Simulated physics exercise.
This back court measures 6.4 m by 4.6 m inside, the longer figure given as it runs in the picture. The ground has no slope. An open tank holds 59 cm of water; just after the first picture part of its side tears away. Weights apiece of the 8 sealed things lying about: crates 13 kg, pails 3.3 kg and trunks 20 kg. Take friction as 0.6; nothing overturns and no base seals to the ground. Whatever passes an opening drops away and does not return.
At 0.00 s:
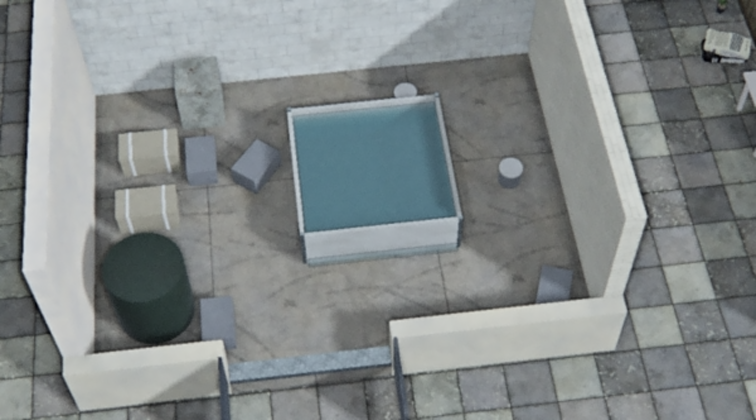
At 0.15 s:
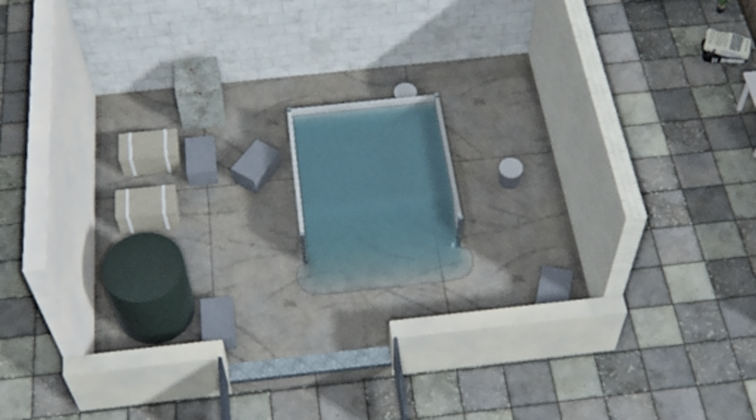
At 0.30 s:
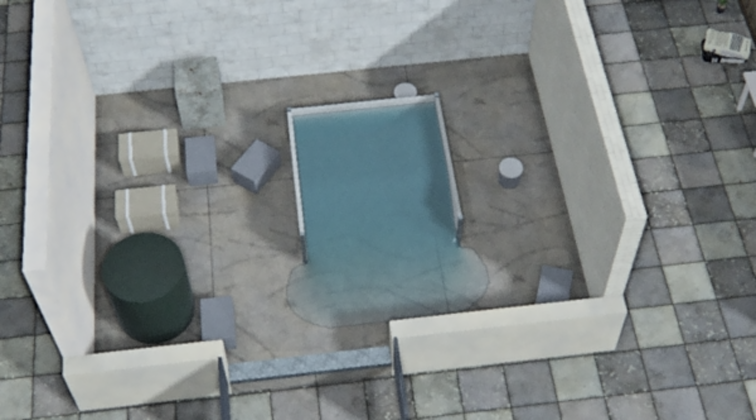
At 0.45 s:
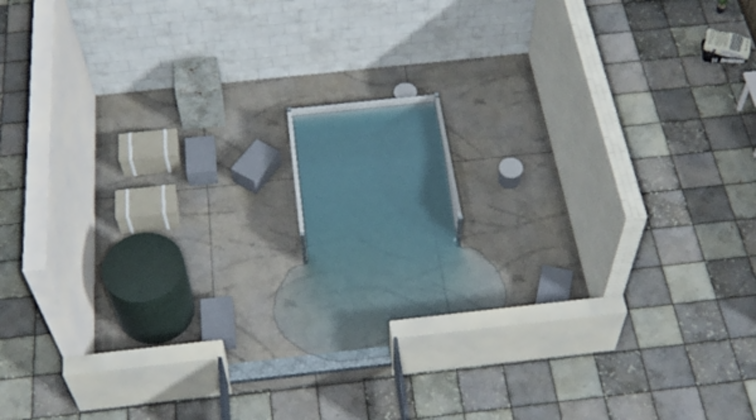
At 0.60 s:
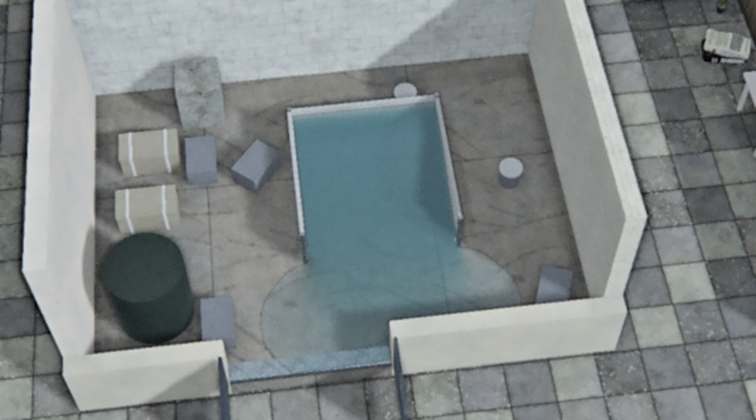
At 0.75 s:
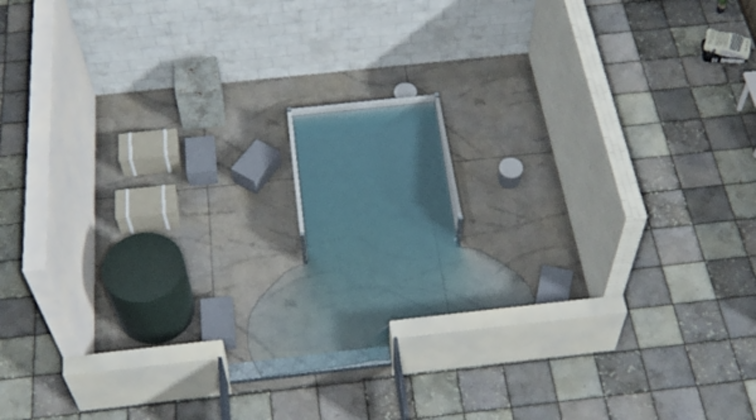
Blue-green water pours out as the front side of a square, white-walled tank disappears, in a walled courtyard seen from high above by a still camera. Striped tan boxes, grey blocks and a dark green cylinder stand at left, with a small round pail at right. The water spreads forward in a widening rounded sheet, reaching the front wall and its gap, while the objects stay put.
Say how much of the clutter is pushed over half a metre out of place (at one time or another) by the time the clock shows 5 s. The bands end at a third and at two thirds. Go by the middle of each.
It is less than a third.
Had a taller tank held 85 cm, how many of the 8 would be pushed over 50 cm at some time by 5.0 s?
Then 2.
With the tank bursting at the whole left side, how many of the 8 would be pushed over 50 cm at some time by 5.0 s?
Then 5.
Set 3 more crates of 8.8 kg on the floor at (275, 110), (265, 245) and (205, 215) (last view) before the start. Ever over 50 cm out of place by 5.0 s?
In turn: Short of it, less, less.
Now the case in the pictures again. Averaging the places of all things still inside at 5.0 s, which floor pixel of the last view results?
At about (272, 165).
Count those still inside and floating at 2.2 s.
At that moment 0.
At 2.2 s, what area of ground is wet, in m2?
About 11.5 m2.
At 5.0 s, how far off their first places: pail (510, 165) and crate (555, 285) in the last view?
In turn: 250 cm, 400 cm.
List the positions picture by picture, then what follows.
A crate at (217, 318) rests on the ground; a crate at (256, 160) rests on the ground; water covers 4.1 m2; 0 of 8 have shifted, in the first picture.
A crate at (217, 318), on the bottom; a crate at (256, 160), on the bottom; water covers 5.1 m2; 0 of 8 have shifted, in the second picture.
A crate at (217, 318) rests on the ground; a crate at (256, 160) rests on the ground; water covers 6.4 m2; 0 of 8 have shifted, in the third picture.
A crate at (217, 318) rests on the ground; a crate at (256, 160), on the bottom; water covers 7.8 m2; 0 of 8 have shifted, in the fourth picture.
A crate at (217, 318) rests on the ground; a crate at (256, 160) rests on the ground; water covers 8.5 m2; 0 of 8 have shifted, in the fifth picture.
A crate at (217, 318) rests on the ground; a crate at (256, 160), on the bottom; water covers 8.9 m2; 0 of 8 have shifted, in the sixth picture.
After 1.1 s 0 of 8 are over 50 cm from their spots; 0 afloat.
After 2.2 s 1 of 8 are over 50 cm from their spots; 0 afloat.
After 3.5 s 2 of 8 are over 50 cm from their spots; 1 afloat.
After 5.0 s 2 of 8 are over 50 cm from their spots, and 2 have been at some point; 1 afloat.
